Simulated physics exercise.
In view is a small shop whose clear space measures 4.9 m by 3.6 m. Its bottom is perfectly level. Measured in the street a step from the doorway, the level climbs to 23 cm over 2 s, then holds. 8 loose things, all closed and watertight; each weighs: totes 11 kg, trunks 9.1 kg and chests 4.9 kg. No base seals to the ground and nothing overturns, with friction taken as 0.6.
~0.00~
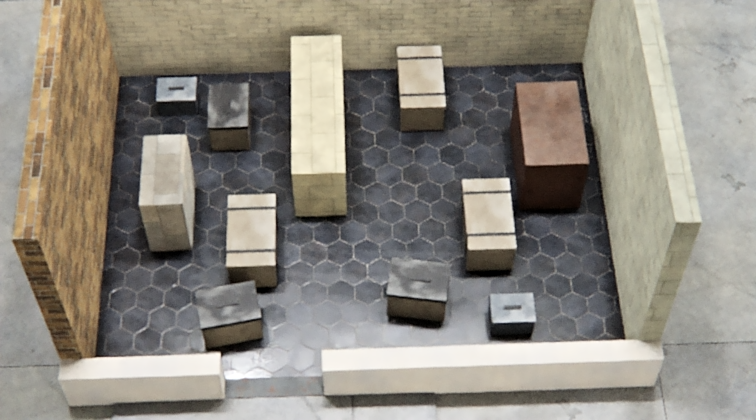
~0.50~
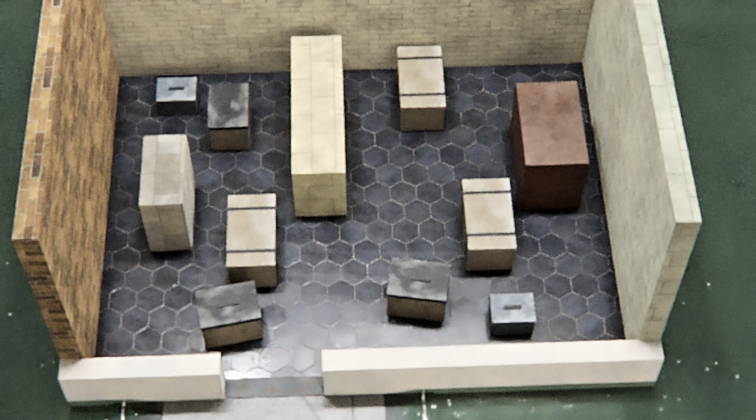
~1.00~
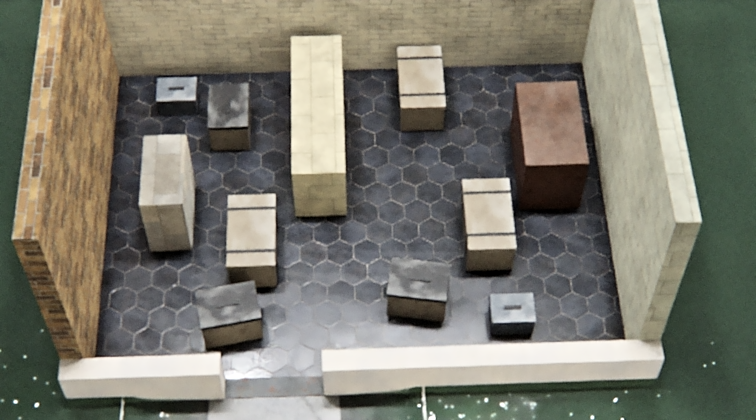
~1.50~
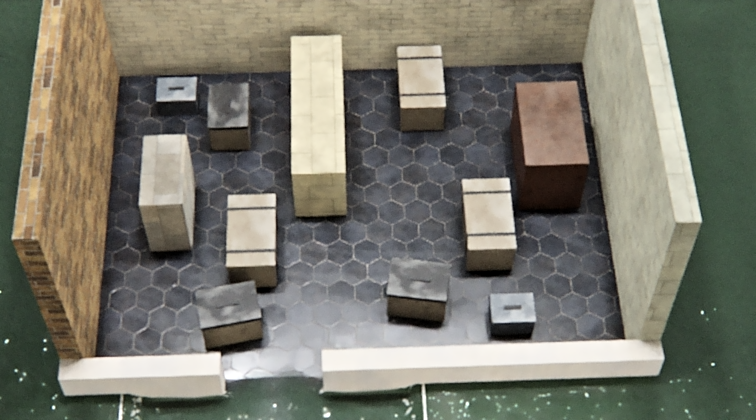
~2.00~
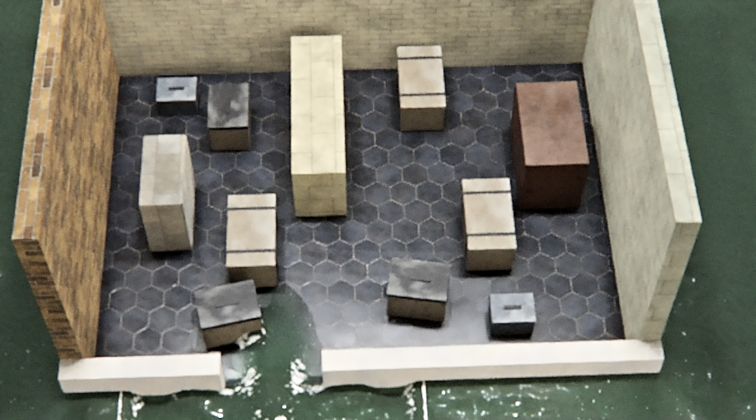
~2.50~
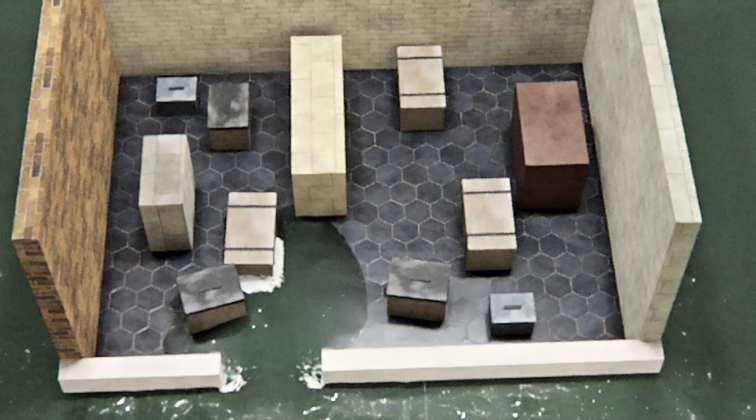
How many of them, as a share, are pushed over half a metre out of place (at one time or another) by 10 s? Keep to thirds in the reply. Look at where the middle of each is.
My answer: One to two thirds.
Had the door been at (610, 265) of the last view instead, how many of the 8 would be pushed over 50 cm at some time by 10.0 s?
Then it comes to 7 of them.
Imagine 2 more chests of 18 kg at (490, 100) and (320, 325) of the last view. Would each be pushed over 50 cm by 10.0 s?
Inside the limit, then above the limit.
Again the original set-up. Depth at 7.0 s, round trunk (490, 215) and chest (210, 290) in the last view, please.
Around 3 cm and 5 cm.
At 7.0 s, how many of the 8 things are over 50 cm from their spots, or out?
The number comes to 2.
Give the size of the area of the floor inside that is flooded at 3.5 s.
I'd estimate close to 6.5 m2.
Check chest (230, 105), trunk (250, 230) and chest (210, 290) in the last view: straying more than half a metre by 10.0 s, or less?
So that's beyond it for the first, beyond it for the second and beyond it for the last.
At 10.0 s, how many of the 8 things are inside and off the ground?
5 of them.
After 3.5 s 2 of 8 are over 50 cm from their spots; 2 afloat.
After 4.5 s 2 of 8 are over 50 cm from their spots; 3 afloat.
After 7.0 s 2 of 8 are over 50 cm from their spots; 5 afloat.
After 10.0 s 2 of 8 are over 50 cm from their spots, and 3 have been at some point; 5 afloat.
